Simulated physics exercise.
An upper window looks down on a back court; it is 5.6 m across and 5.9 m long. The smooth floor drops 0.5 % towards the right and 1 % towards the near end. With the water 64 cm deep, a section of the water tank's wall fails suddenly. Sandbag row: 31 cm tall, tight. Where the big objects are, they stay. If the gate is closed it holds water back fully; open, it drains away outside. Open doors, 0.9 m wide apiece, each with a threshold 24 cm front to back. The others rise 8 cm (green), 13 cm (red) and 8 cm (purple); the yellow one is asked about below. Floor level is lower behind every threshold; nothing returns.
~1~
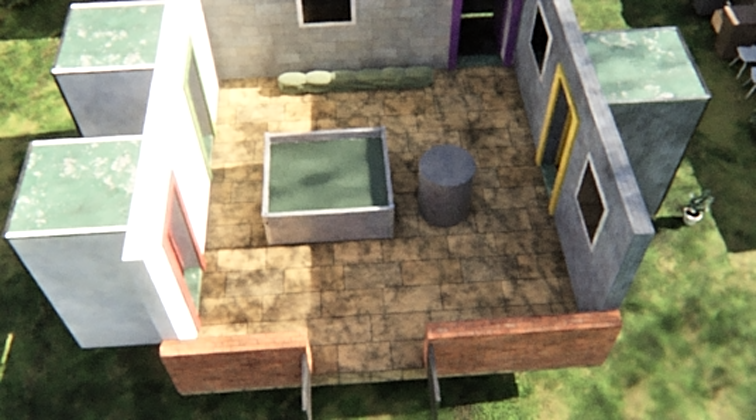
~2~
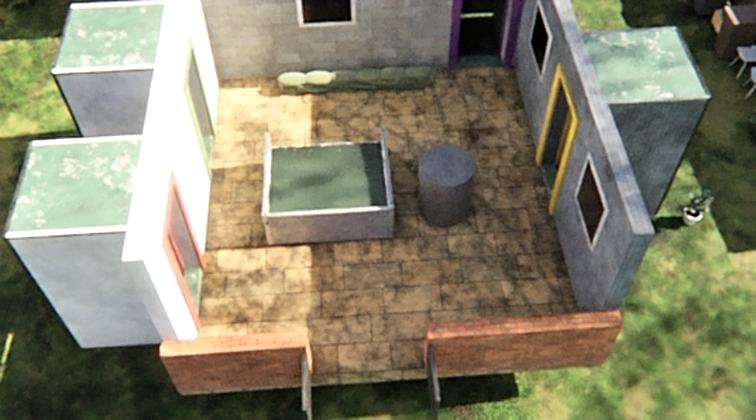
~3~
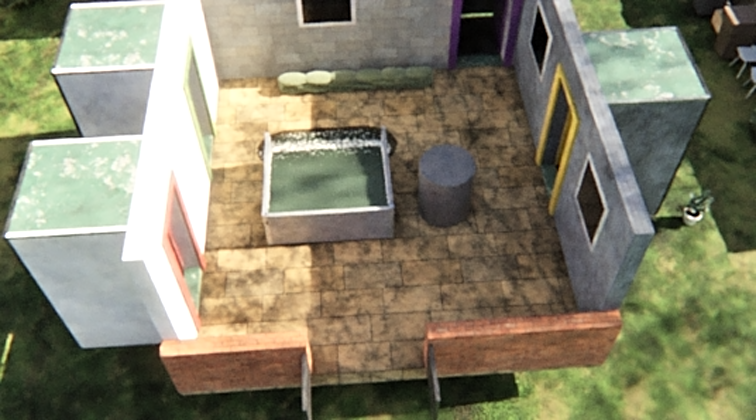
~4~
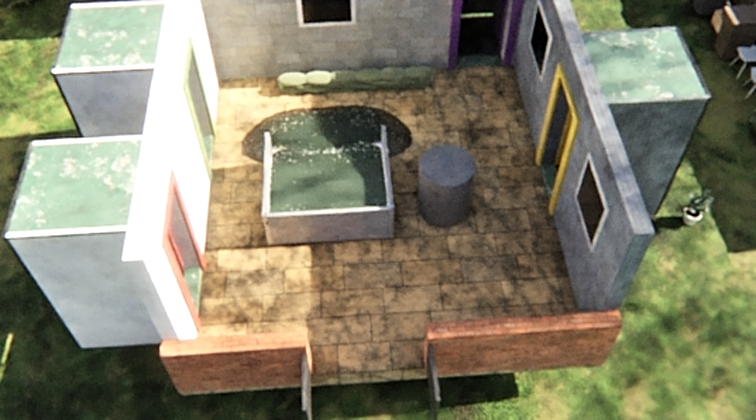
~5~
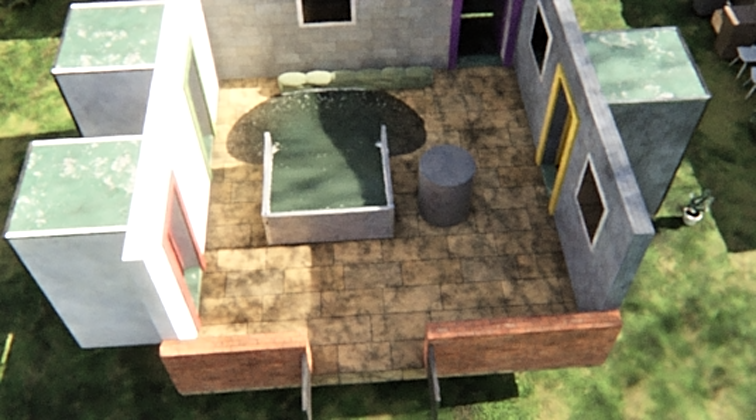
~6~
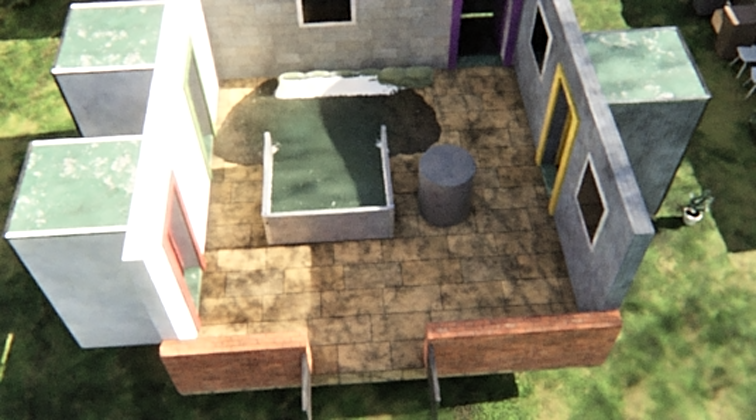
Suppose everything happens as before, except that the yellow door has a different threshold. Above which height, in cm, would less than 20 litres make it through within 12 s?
Above roughly 5.5 cm.
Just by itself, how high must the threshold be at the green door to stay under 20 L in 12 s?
Green would need about 9.0 cm on its own.
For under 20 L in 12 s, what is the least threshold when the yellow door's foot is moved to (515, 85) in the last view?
It needs roughly 16 cm.
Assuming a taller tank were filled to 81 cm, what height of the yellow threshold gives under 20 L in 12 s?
You'd need a step of close to 7.0 cm.
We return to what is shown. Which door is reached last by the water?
Last: Red.
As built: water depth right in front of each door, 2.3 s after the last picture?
At the green door the depth is 12 cm, at yellow 7 cm, at red 0 cm and at purple 11 cm.
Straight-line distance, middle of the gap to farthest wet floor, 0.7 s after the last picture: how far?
I make it some 3.4 m.
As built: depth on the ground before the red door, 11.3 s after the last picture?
About 6.5 centimetres.
Then, 0.7 s after the last picture water covers 25 % of the floor, deepest (41 cm) near (326, 106); it has not reached the yellow door.
Then, 2.3 s after the last picture water covers 45 % of the floor, deepest (24 cm) near (216, 119); 7 cm at the yellow door, 0 litres in over its 7 cm threshold.
Then, 11.3 s after the last picture water covers 90 % of the floor, deepest (12 cm) near (562, 343); 6 cm at the yellow door, 8 litres in over its 7 cm threshold.
At the yellow door as built, the water peaked near 9 cm, 2.9 s after the last picture.
Run again over the same 12 s with other heights there, 27 litres in over 5 cm, 16 litres over 6 cm. The limit of 20 litres is kept from about 5.5 cm up.
